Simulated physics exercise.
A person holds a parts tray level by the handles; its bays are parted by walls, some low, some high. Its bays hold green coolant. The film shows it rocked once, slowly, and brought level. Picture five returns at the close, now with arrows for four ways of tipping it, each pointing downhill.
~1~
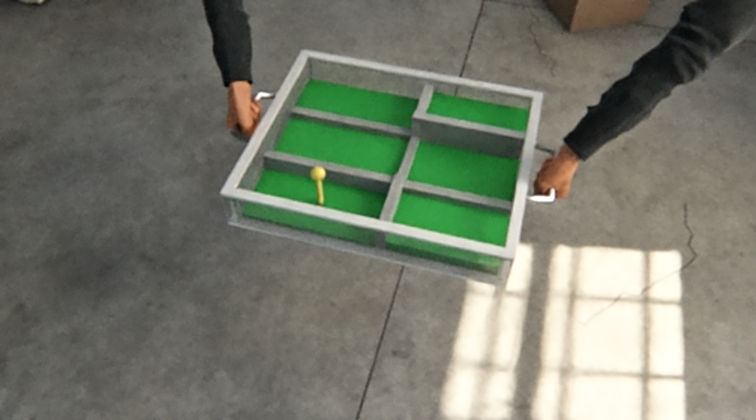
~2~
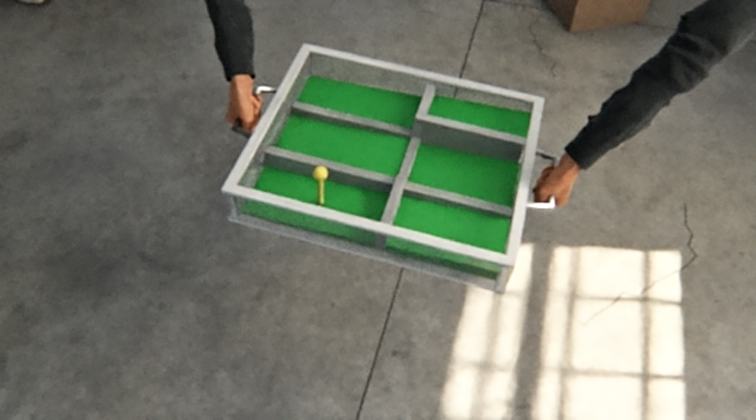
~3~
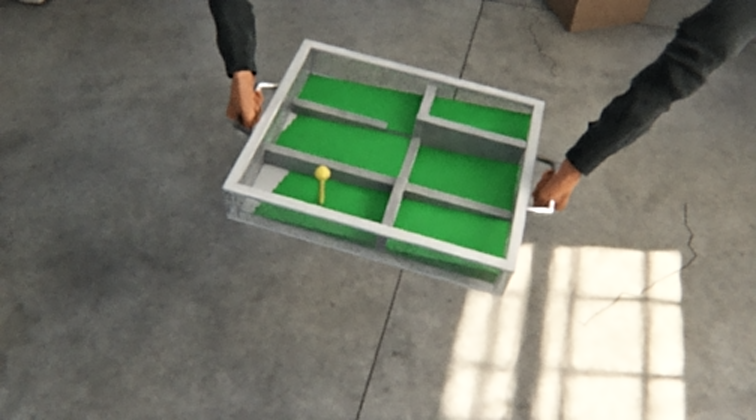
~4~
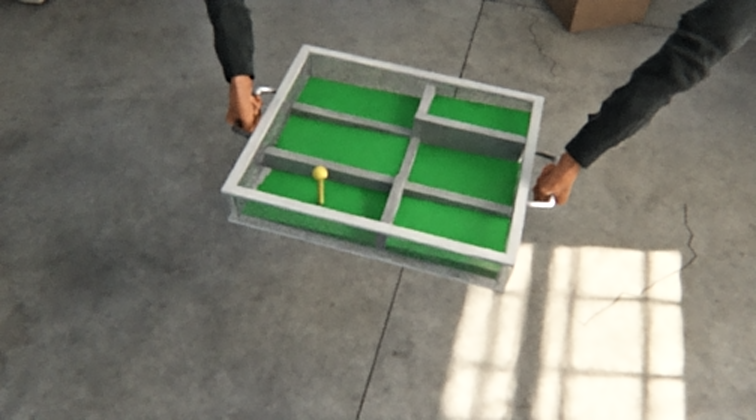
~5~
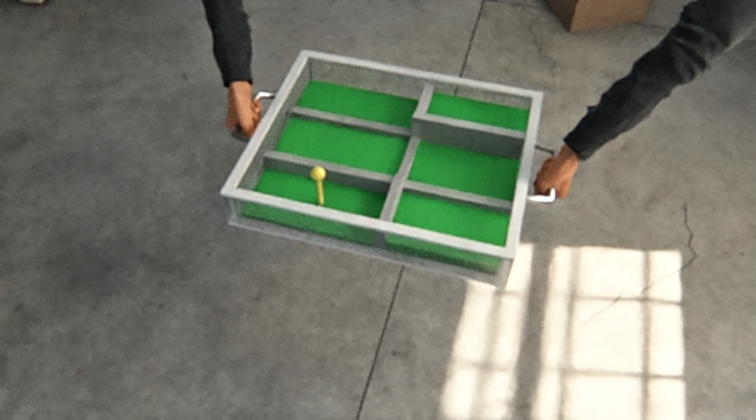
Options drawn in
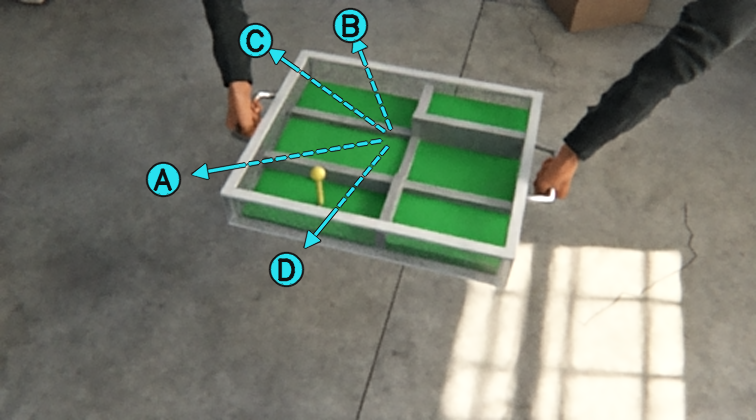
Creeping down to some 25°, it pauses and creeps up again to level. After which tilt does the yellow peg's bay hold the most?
Arrow D.
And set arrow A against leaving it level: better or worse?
It is better.
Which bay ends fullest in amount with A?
It is the front left one.
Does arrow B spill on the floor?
Yes.
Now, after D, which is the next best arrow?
It is A.
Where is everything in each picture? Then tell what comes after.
The tray is level; deepest in the back right bay, at (474, 118), shallowest in the front left; yellow peg at (318, 174).
Tipped about 3° down to the right; no wall is crossed.
Tipped about 6° down to the right; liquid runs over the wall between the centre left and back left bays; yellow peg at (322, 173).
Tipped about 3° down to the right; no wall is crossed.
The tray is level; deepest in the back right bay, at (474, 118), shallowest in the front left; yellow peg at (318, 174).
On the marked copy, A ends at (197, 173); B ends at (356, 41); C ends at (272, 52); D ends at (308, 243).
With A, about 25 % of the liquid ends in the peg's bay; about 42 % goes over the rim.
With B, about 5 % of the liquid ends in the peg's bay; about 36 % goes over the rim.
With C, about 6 % of the liquid ends in the peg's bay; about 42 % goes over the rim.
With D, about 41 % of the liquid ends in the peg's bay; about 3 % goes over the rim.
